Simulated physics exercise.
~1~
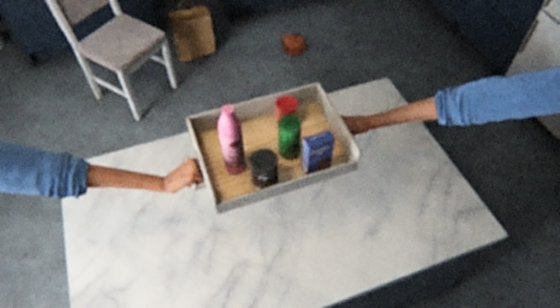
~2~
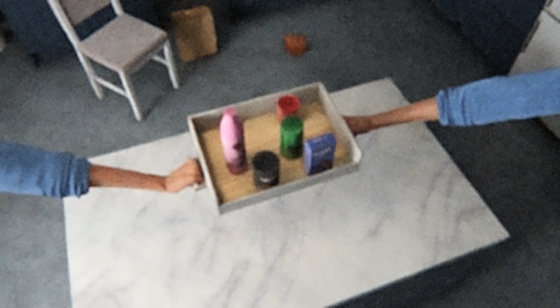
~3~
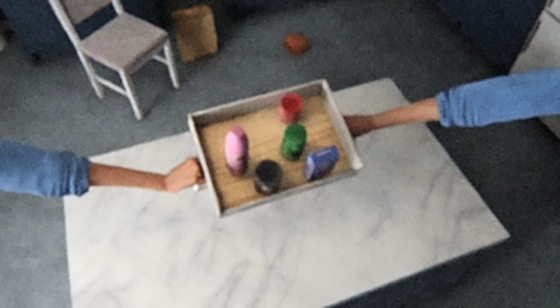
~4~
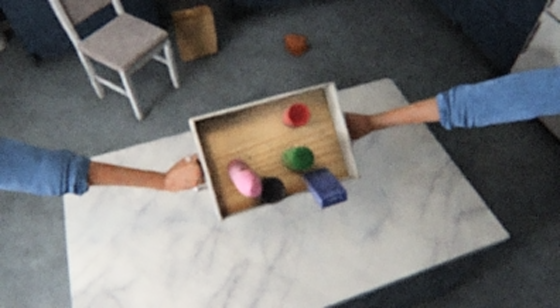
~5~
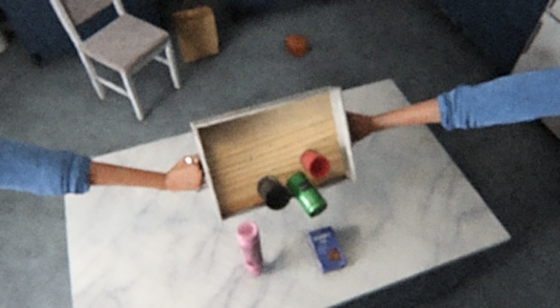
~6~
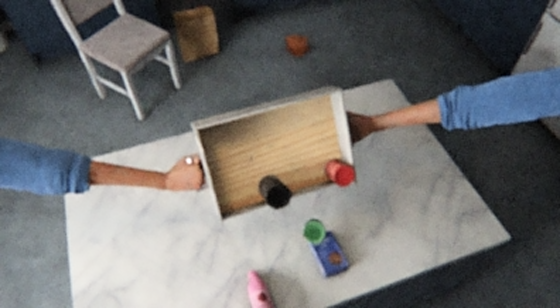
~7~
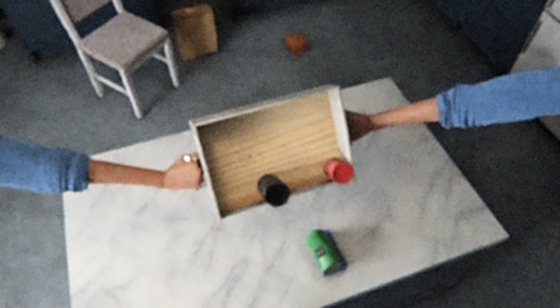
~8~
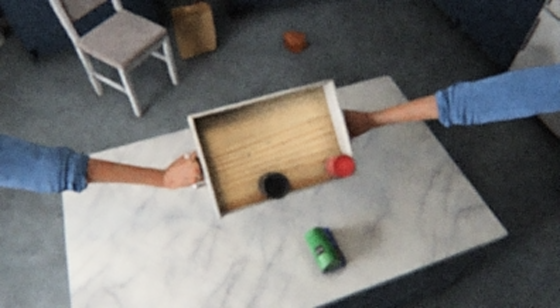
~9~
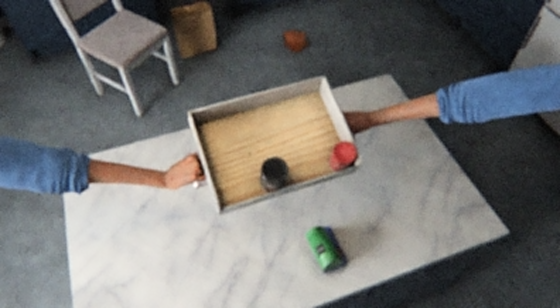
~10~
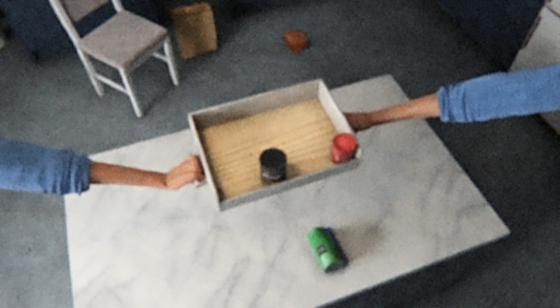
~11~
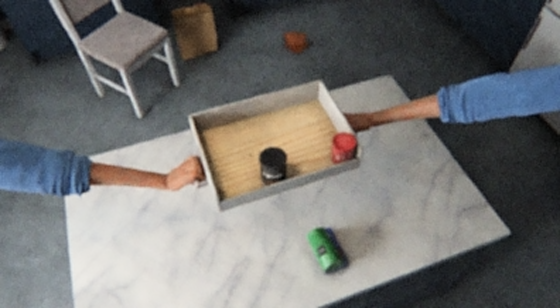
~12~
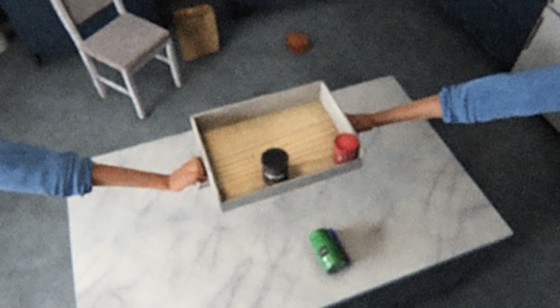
Two hands tipping a crate towards the near side, spilling a pink bottle, blue packet and green jar, then levelling two tins.
